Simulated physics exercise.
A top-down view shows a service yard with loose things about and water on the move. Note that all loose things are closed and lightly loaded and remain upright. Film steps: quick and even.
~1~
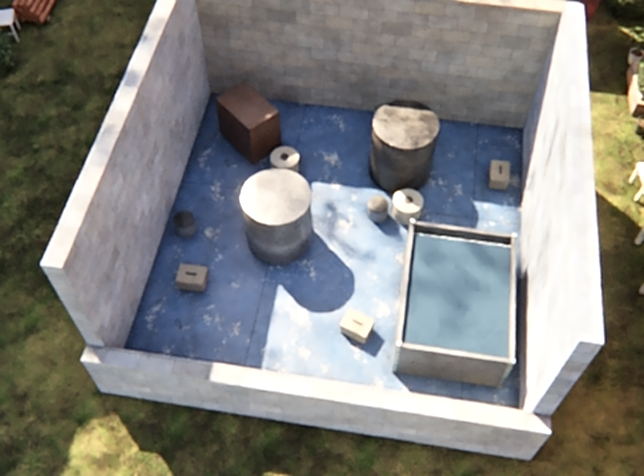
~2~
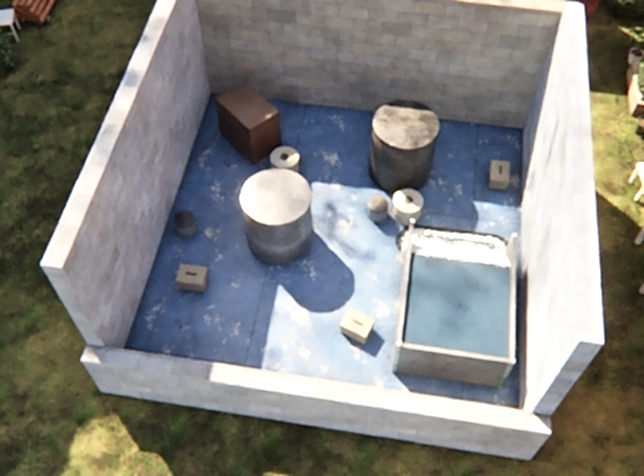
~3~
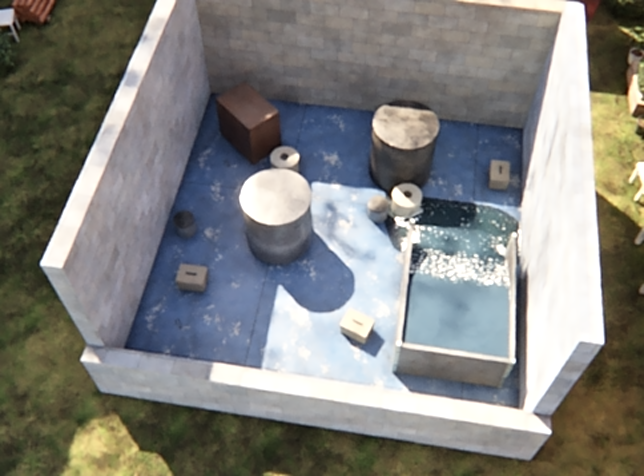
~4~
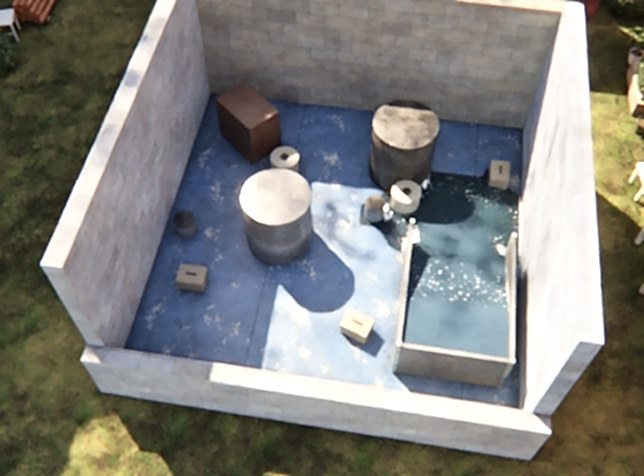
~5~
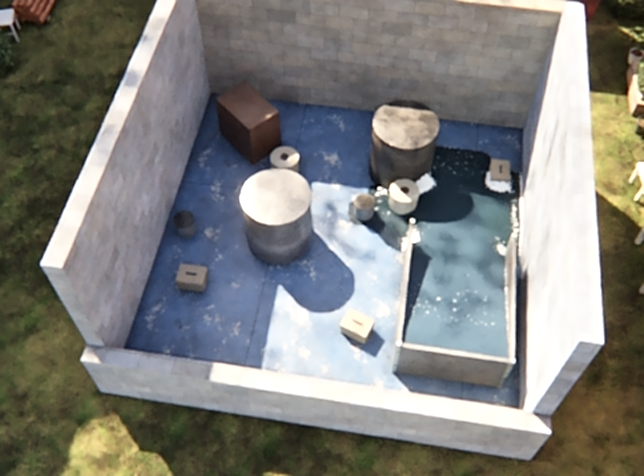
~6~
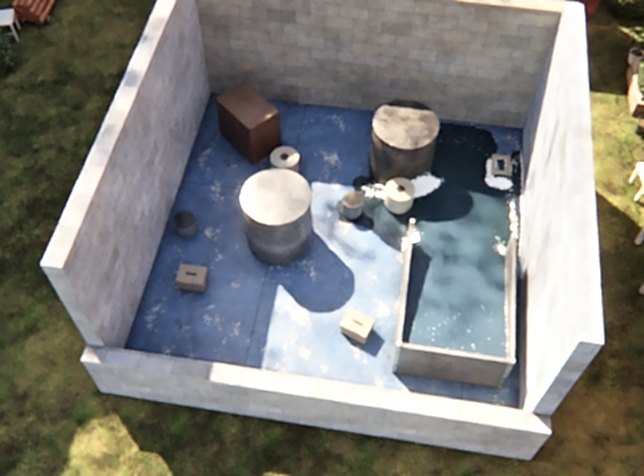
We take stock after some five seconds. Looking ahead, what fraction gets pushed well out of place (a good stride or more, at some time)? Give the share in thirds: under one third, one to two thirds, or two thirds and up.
Two thirds and up.
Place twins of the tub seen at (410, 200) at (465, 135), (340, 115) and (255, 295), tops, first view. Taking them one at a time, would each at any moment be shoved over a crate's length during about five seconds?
Copy by copy, in order: Relocated, relocated, largely stays.
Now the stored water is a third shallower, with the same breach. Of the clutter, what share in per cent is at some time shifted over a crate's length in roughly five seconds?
Roughly 60 per cent of them.
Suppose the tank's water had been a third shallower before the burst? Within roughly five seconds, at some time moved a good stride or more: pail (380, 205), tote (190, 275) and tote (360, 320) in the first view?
Respectively, gets that far, never gets that far, never gets that far.
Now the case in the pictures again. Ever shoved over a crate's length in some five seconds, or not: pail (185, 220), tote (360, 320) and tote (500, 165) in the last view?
Entry one gets that far, entry two never gets that far, entry three gets that far.
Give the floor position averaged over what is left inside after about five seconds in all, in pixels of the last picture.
Their centre sits close to (252, 266) on the floor of the last picture.
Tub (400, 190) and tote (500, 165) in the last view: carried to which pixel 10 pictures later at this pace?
They should be roughly at (322, 207) and (498, 117).
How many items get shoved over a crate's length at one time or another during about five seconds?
I make it 6.
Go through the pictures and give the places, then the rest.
In the first frame, a pail at (379, 204), on the bottom; a tub at (409, 200) rests on the ground; 0 of 8 have shifted.
In the second frame, a pail at (379, 204) rests on the ground; a tub at (409, 200), on the bottom; 0 of 8 have shifted.
In the third frame, a pail at (379, 204), on the bottom; a tub at (408, 195), on the bottom, close to its start; 1 of 8 have shifted.
In the fourth frame, a pail at (375, 203) rests on the ground, close to its start; a tub at (407, 191) rests on the ground, close to its start; 2 of 8 have shifted.
In the fifth frame, a pail at (365, 202), on the bottom, close to its start; a tub at (405, 190) floats, close to its start; 2 of 8 have shifted.
In the sixth frame, a pail at (352, 200) rests on the ground, a stride from its start; a tub at (401, 189) floats, close to its start; 3 of 8 have shifted.
A moment on, 3 of 8 are well off their spots; 1 afloat.
Next, 4 of 8 are well off their spots; 4 afloat.
Later, 5 of 8 are well off their spots; 4 afloat.
In the end, 6 of 8 are well off their spots, and 6 have been at some point; 3 afloat.
